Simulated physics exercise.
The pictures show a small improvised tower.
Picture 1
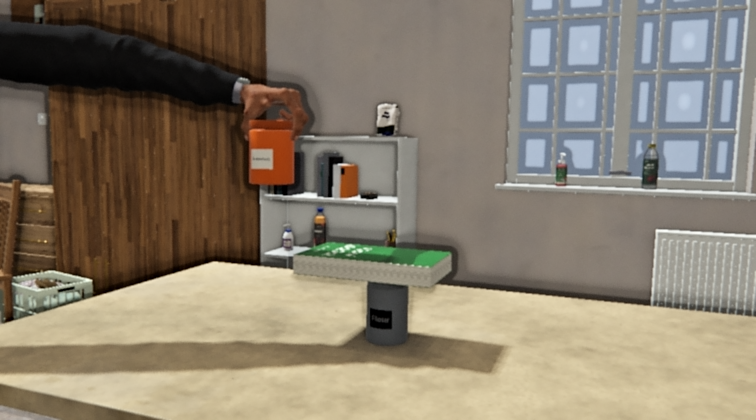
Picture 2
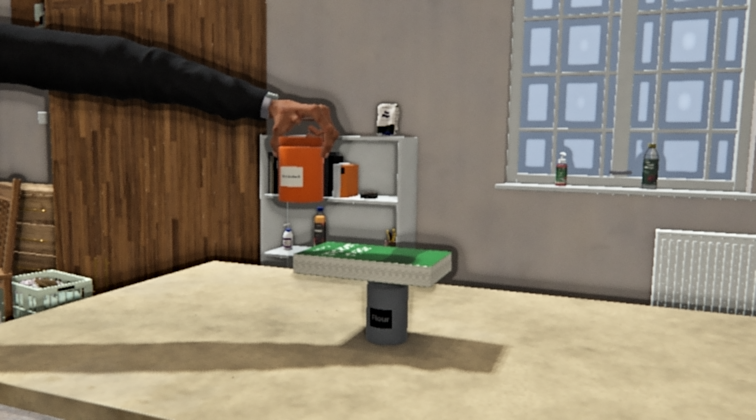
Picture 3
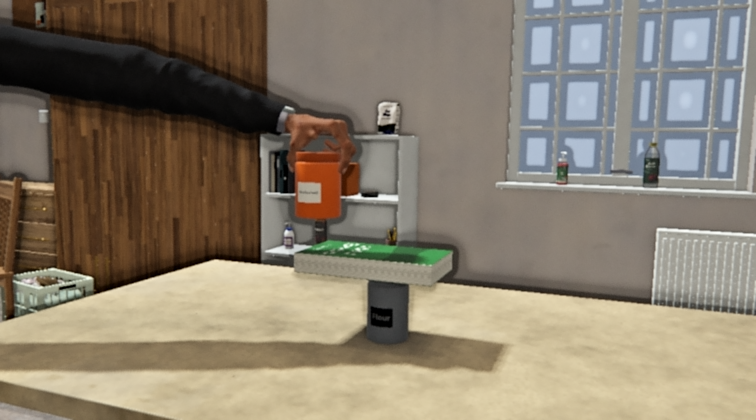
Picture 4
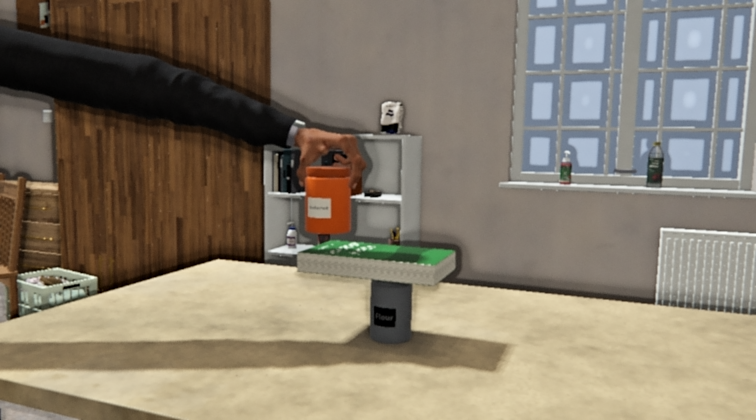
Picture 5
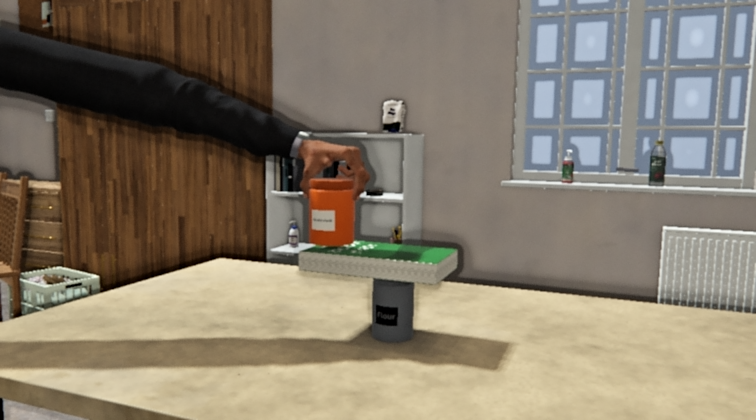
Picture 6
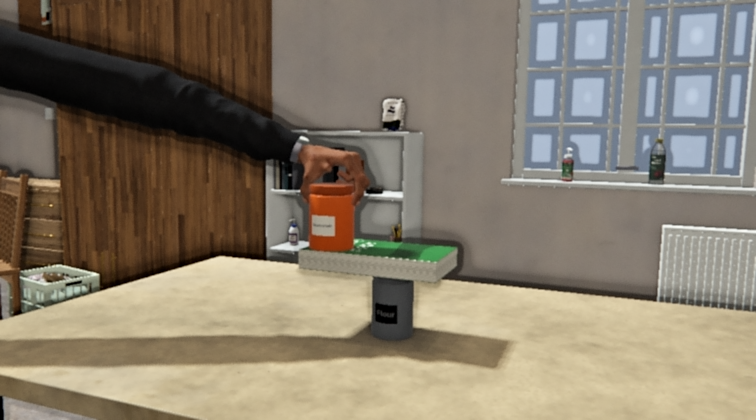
A hand reached in from the left holding an orange jar, moved it right and down, and set it on the left side of a green book balanced on a dark can, keeping hold of it.
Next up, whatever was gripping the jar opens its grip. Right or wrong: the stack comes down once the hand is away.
Right, it comes down.
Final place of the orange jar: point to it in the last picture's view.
Near (253, 306).
Then, 0.40 s on from there, orange jar now fallen; green book turned 64° from how it was put.
Then, 0.50 s on from there, green book on its side.
Then, 1.00 s on from there, green book now fallen.
In the end, fallen, orange jar and green book; grey jar unmoved. At the end, from the last picture's camera, orange jar near (253, 306). The stack loses its balance.
